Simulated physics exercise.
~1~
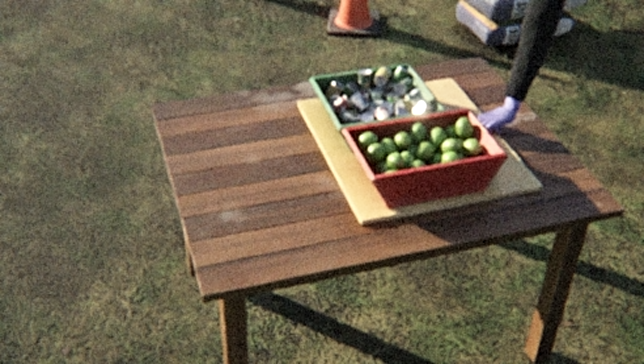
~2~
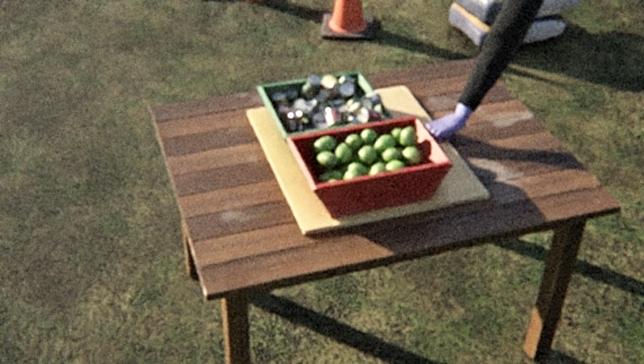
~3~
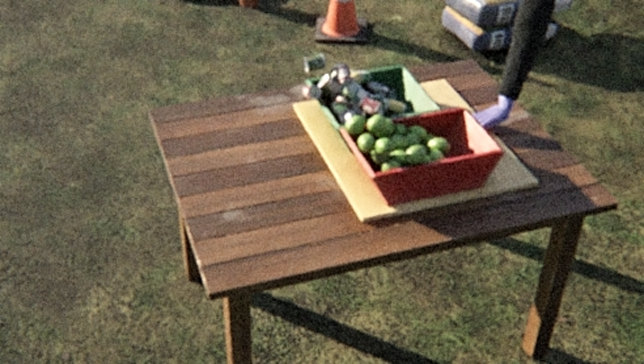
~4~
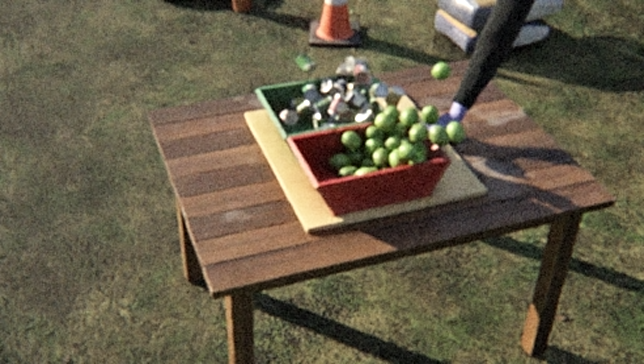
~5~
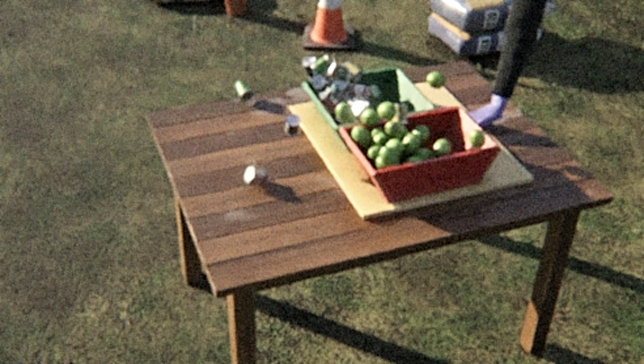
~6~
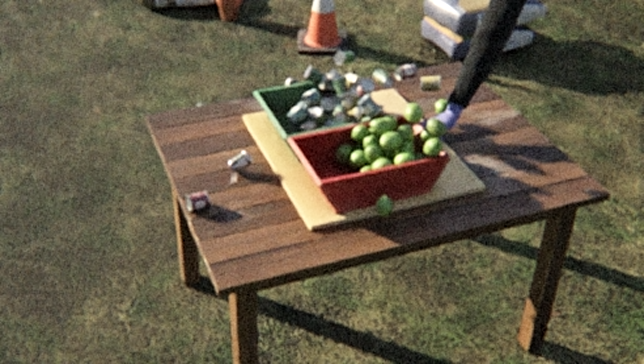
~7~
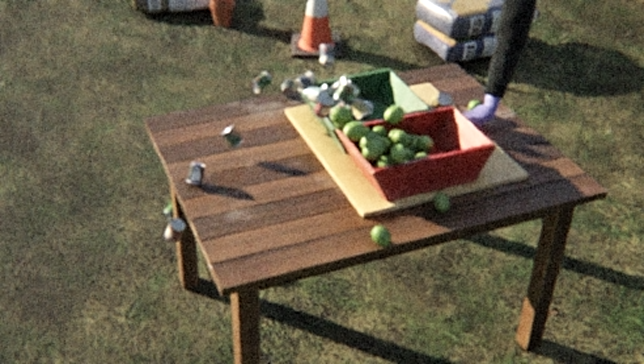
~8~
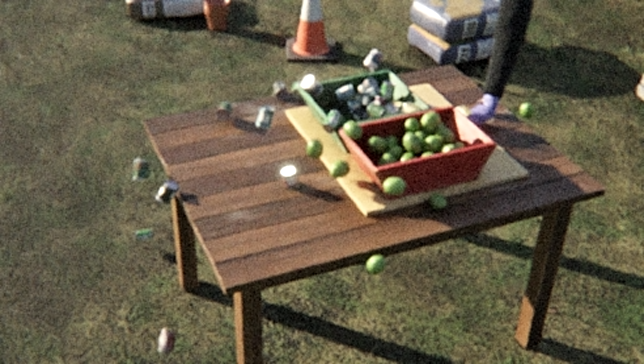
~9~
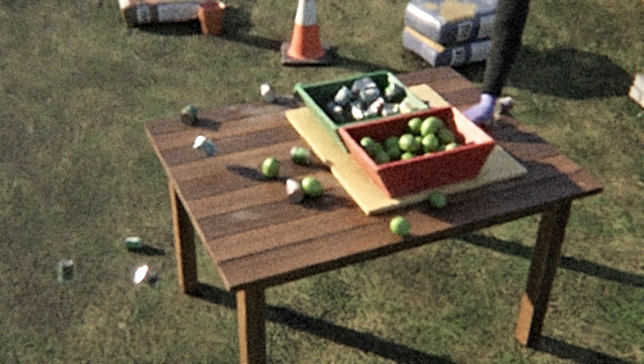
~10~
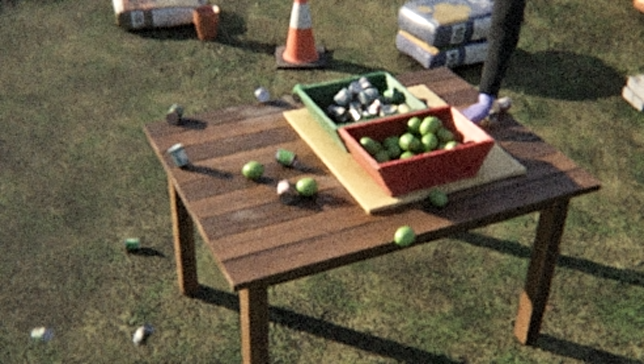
A gloved hand jerks two crates back and forth, scattering some limes and small tins.
